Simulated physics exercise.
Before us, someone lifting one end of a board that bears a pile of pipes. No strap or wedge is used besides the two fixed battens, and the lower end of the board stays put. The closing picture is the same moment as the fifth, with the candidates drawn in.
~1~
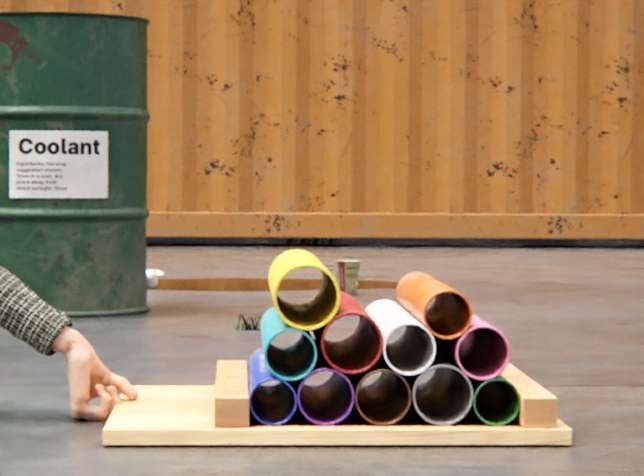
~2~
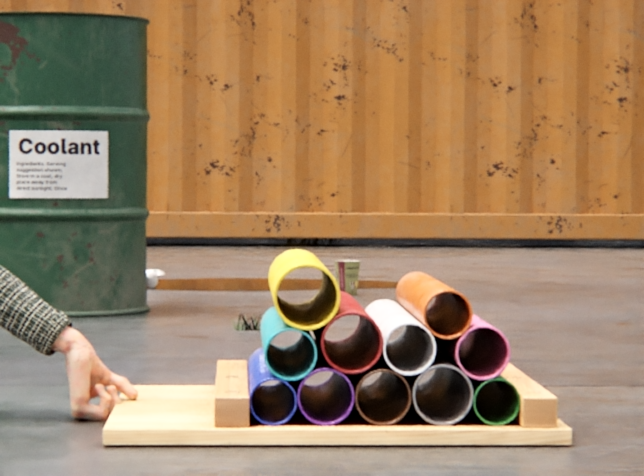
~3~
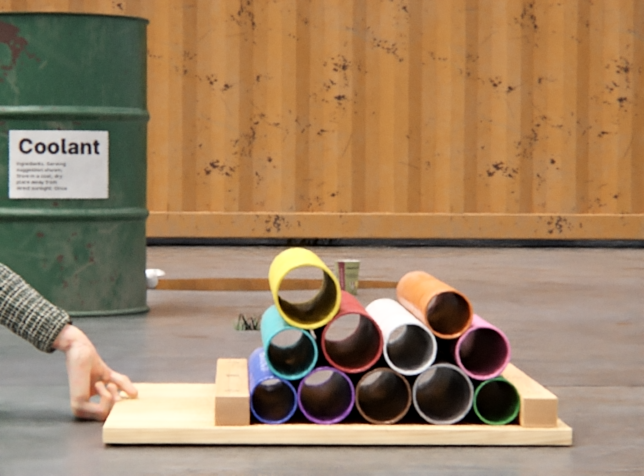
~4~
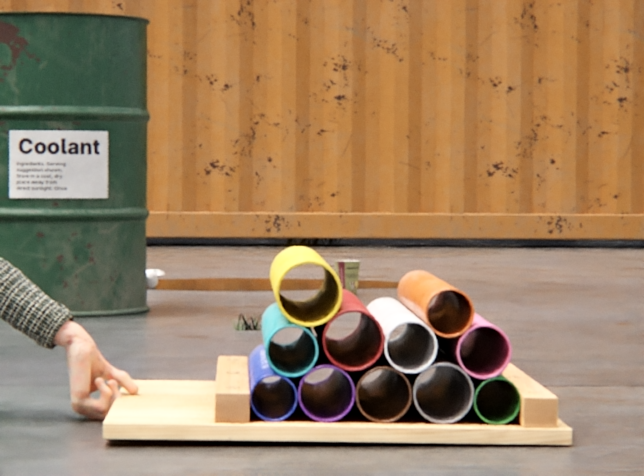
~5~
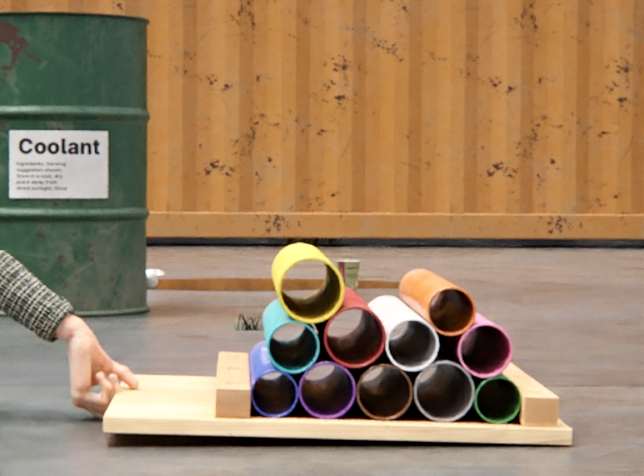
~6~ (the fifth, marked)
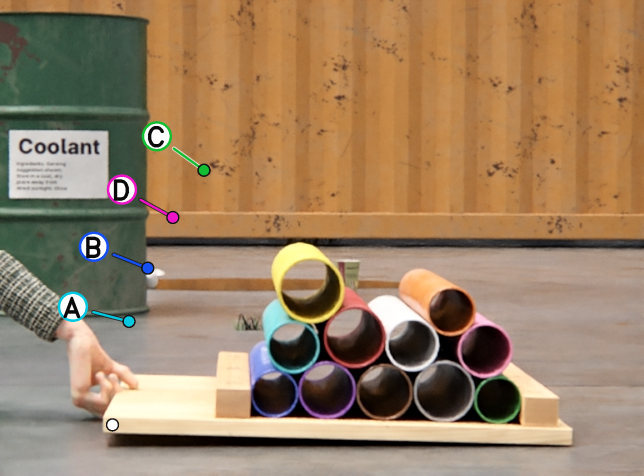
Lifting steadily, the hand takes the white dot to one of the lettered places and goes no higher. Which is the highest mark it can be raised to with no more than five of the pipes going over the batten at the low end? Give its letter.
Stop at C.
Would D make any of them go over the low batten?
At D: Yes.
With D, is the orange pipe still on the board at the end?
No, with D.
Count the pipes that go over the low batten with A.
It comes to two.
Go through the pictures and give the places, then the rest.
White pipe (409, 349); red pipe (352, 343); orange pipe (448, 314), in the first picture.
Orange pipe (447, 314); yellow pipe (307, 297), in the second picture.
Board (330, 398); purple pipe (326, 396), in the third picture.
Board (330, 396); blue pipe (273, 398); purple pipe (326, 394), in the fourth picture.
Board (331, 393); blue pipe (274, 394); purple pipe (327, 390), in the fifth picture.
On the marked copy, A at (129, 321); B at (148, 268); C at (204, 170); D at (173, 217); the white dot at (113, 425).
Following C. Soon after the start, board at 20°.
Later, board at 36°.
In the end, board at 36°, five over the low batten.
As for the rest, A two over the low batten (pink, orange); B two over the low batten (pink, orange); D five over the low batten.
